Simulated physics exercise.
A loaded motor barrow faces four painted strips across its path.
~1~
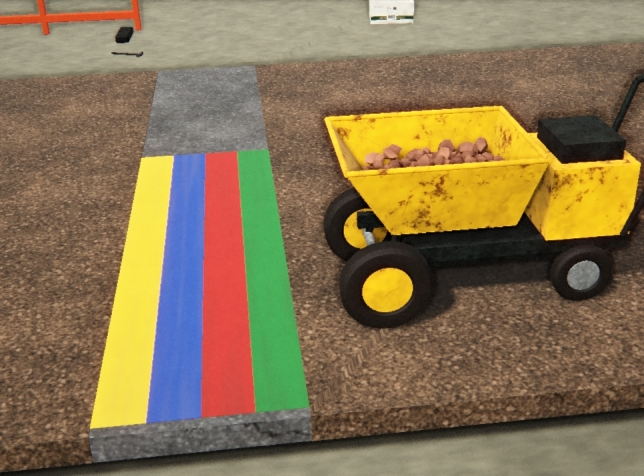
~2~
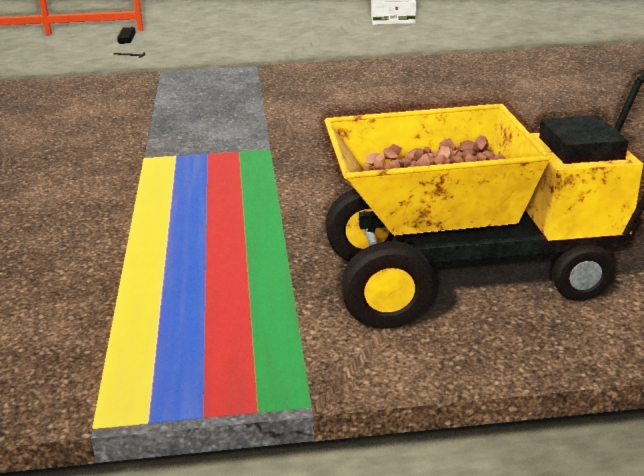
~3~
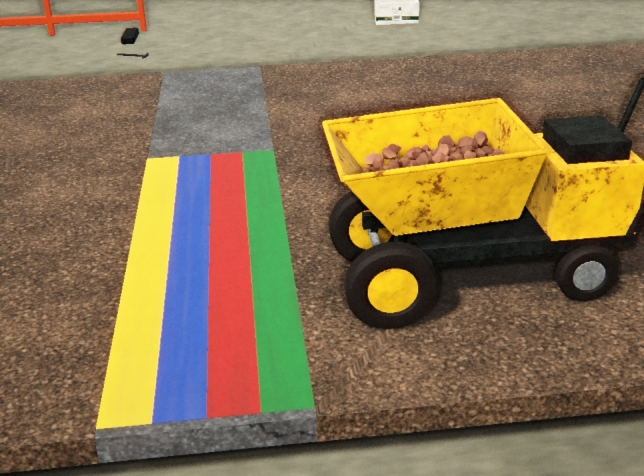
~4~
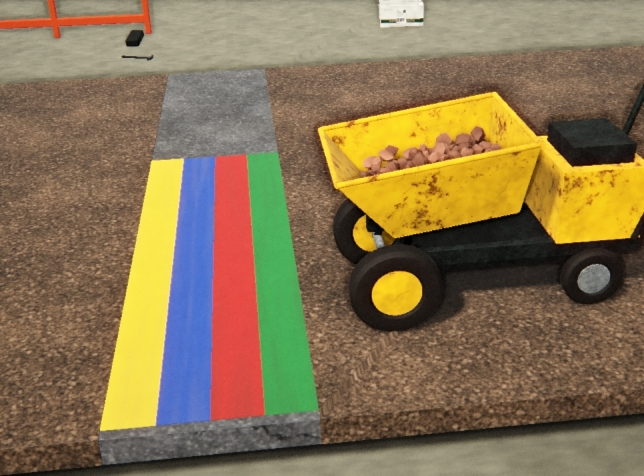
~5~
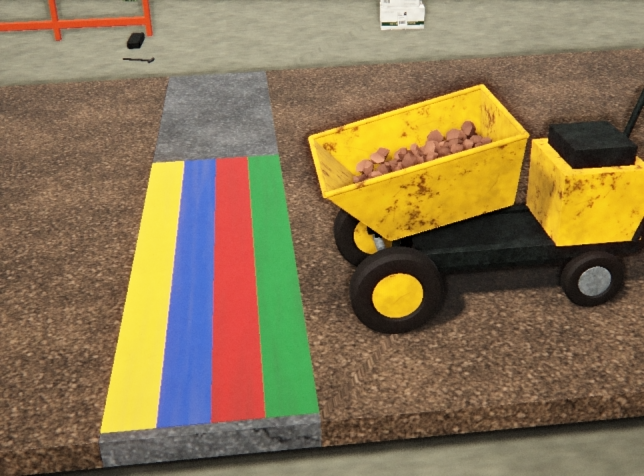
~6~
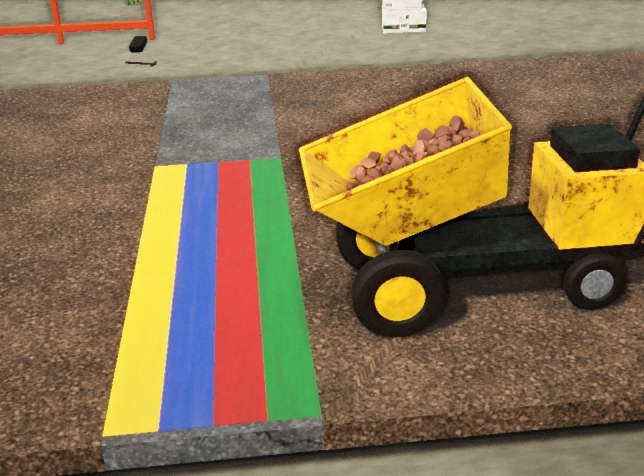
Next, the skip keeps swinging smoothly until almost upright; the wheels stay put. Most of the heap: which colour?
Colour: Red.
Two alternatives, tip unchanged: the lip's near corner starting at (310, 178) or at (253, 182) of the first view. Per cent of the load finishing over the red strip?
Result: Try 1 = 20 %, try 2 = 0 %.
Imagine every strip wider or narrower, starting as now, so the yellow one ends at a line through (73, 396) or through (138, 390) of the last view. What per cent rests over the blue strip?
About 10 %, then 30 %.
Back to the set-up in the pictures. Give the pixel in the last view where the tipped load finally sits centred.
Close to (230, 305).
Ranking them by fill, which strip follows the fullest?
Behind the top strip comes that blue strip.
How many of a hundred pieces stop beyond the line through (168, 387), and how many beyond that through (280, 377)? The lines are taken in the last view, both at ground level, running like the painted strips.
Close to 10 % and 70 %, in that order.
Shortly afterwards, skip tipped steeply; the whole lot in the skip.
Next, skip tipped right over; all but a few in the skip; a little over the red strip; only a few over the blue strip.
Some moments later, skip tipped right over; near a quarter in the skip; only a few over the green strip; near a third over the red strip; near a quarter over the blue strip; a little over the yellow strip; only a few off the paint.
In the end, skip tipped right over; near a quarter in the skip; a little over the green strip; near half over the red strip; near a quarter over the blue strip; a little over the yellow strip; only a few off the paint.
